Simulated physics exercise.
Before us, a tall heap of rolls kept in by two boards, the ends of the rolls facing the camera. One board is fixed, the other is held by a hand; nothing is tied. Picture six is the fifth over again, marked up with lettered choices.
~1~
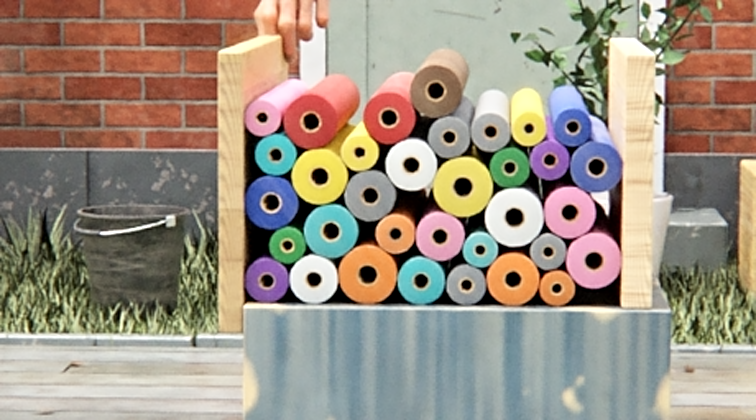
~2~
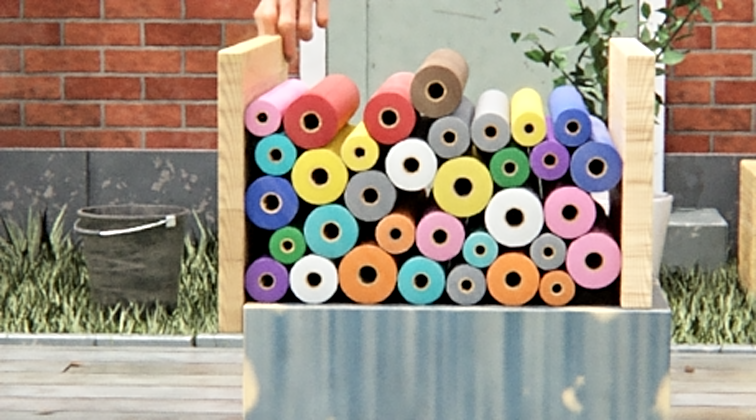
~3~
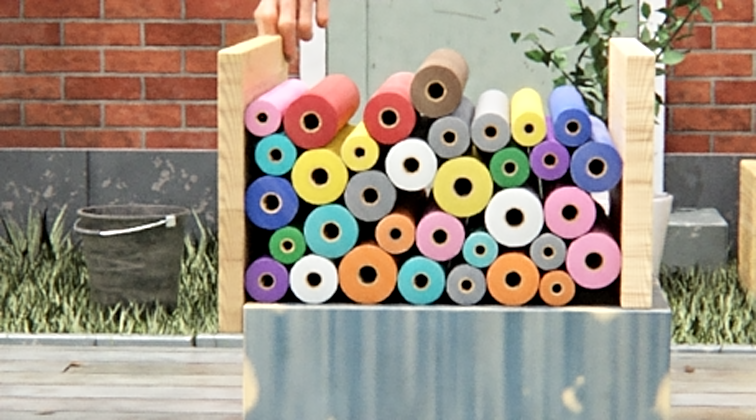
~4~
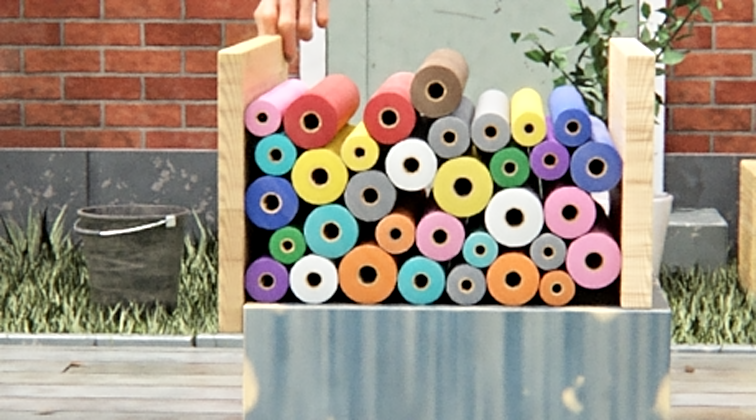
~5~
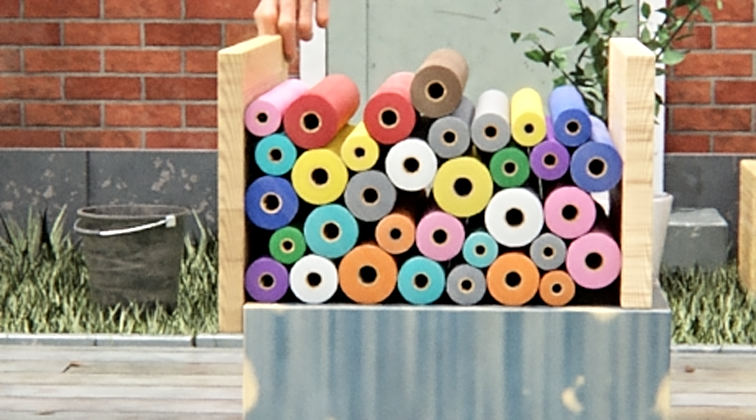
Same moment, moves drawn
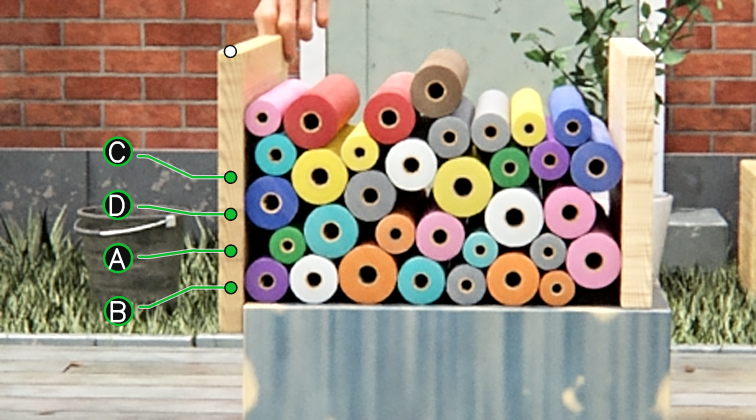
The clip shows a tall heap of multicoloured rolls, their ends facing the camera, stacked between two upright wooden boards on a weathered base, while a hand stays at the top of the left board and nothing visibly moves.
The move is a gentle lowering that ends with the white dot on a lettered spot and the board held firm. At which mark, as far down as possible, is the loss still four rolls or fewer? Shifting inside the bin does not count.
Mark D is as low as it can go.
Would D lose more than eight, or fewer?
At D, fewer than eight.
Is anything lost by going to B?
Yes, at B.
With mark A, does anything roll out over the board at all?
Yes, at A.
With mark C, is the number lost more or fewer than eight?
Fewer than eight.
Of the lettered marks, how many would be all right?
Two of the four.
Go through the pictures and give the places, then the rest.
Side board (257, 171); a purple roll (267, 281); an orange roll (513, 280), in the first picture.
An orange roll (513, 280); a turquoise roll (480, 249), in the second picture.
A blue roll (271, 202); a white roll (412, 165), in the third picture.
A yellow roll (360, 153); a pink roll (262, 118), in the fourth picture.
Side board (257, 171); a purple roll (267, 281); an orange roll (513, 280), in the fifth picture.
On the copy, A at (231, 251); B at (231, 288); C at (231, 177); D at (231, 215); the white dot at (230, 52).
On D. First, top of the board (243, 138).
Then, top of the board (243, 213).
Finally, top of the board (243, 213), one out over the board.
By contrast, A more than four out over the board; B more than four out over the board; C none out over the board.
